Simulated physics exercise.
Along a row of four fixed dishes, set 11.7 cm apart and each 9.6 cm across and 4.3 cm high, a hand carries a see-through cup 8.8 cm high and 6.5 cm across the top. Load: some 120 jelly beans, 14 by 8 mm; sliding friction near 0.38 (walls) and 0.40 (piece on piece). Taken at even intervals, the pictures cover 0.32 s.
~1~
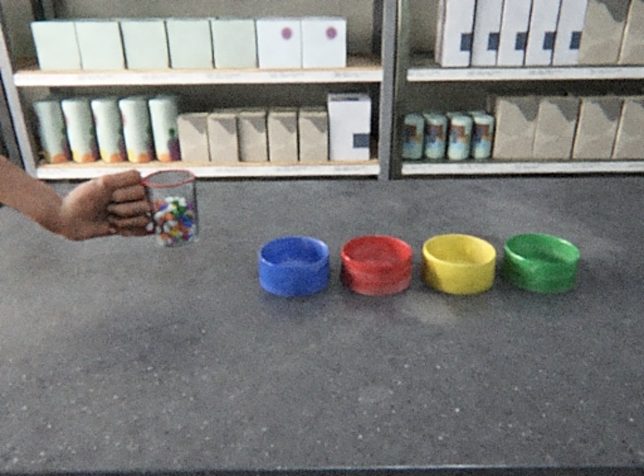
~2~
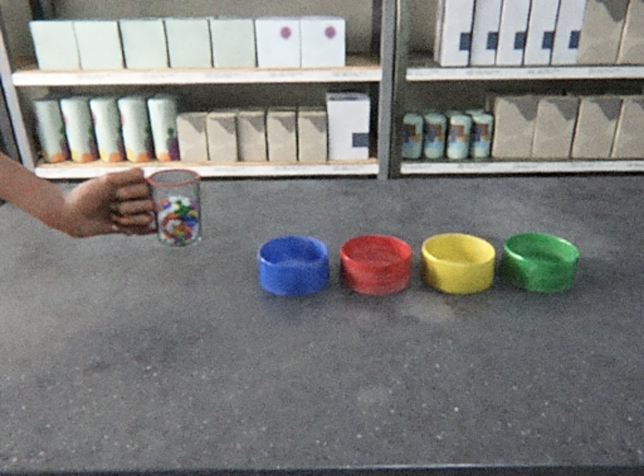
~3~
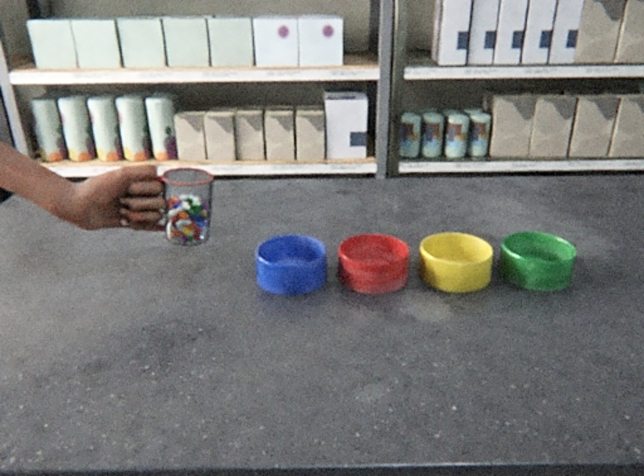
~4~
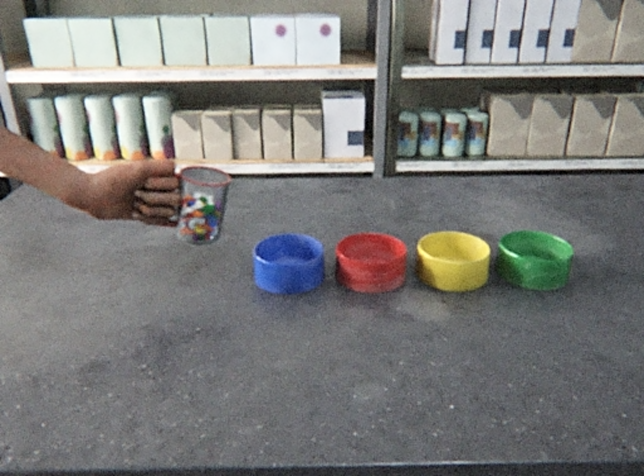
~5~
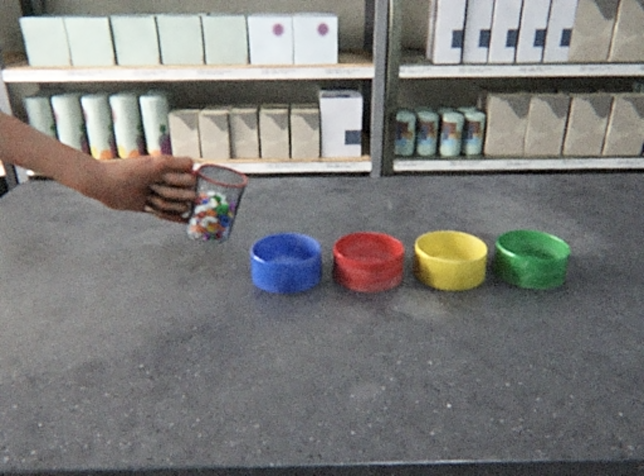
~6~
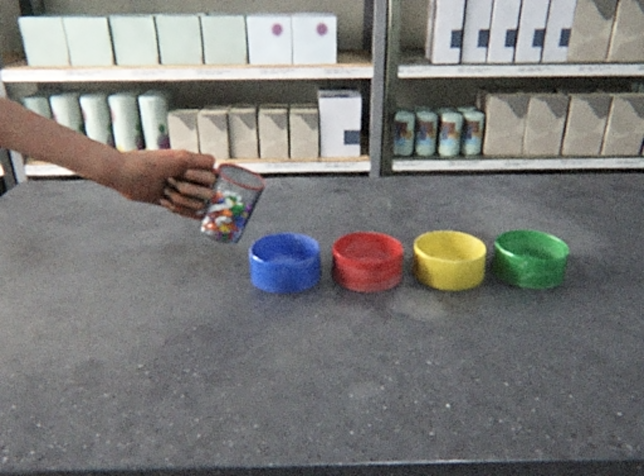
A hand reaching in from the left holds a clear cup of multicoloured jelly beans above a dark grey counter, seen from slightly above, with shelves of boxes and canisters behind. Four round dishes, blue, red, yellow and green from left to right, sit in a row to its right. The hand moves the cup a short way right, gradually tilting it rightward, while the view shifts very slightly.
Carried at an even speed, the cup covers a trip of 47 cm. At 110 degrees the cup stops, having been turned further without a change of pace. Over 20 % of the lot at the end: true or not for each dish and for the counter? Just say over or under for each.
Going through them: Red comes out under, blue comes out under, green comes out over, yellow comes out under, counter comes out under.
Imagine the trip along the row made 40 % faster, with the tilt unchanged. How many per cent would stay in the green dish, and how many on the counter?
In that case: Green 100, and counter 0.
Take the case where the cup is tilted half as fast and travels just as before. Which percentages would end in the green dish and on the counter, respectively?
I'd expect green to end at 100 and the counter at 0.
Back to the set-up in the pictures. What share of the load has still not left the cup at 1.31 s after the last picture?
10 per cent.
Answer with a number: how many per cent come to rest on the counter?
Around 5 percent, I'd guess.
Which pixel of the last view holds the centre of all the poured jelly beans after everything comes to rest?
Roughly pixel (537, 261).
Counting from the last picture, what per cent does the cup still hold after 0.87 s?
Around 100 in a hundred.
Then, 0.52 s after the last picture, tilt 72 degrees; cup holds 100 %.
Then, 0.87 s after the last picture, tilt 104 degrees; cup holds 100 %.
Then, 1.31 s after the last picture, tilt 110 degrees; cup holds 10 %, green 80 %.
In the end, red 0 %, blue 0 %, green 95 %, yellow 0 %, counter 5 %.
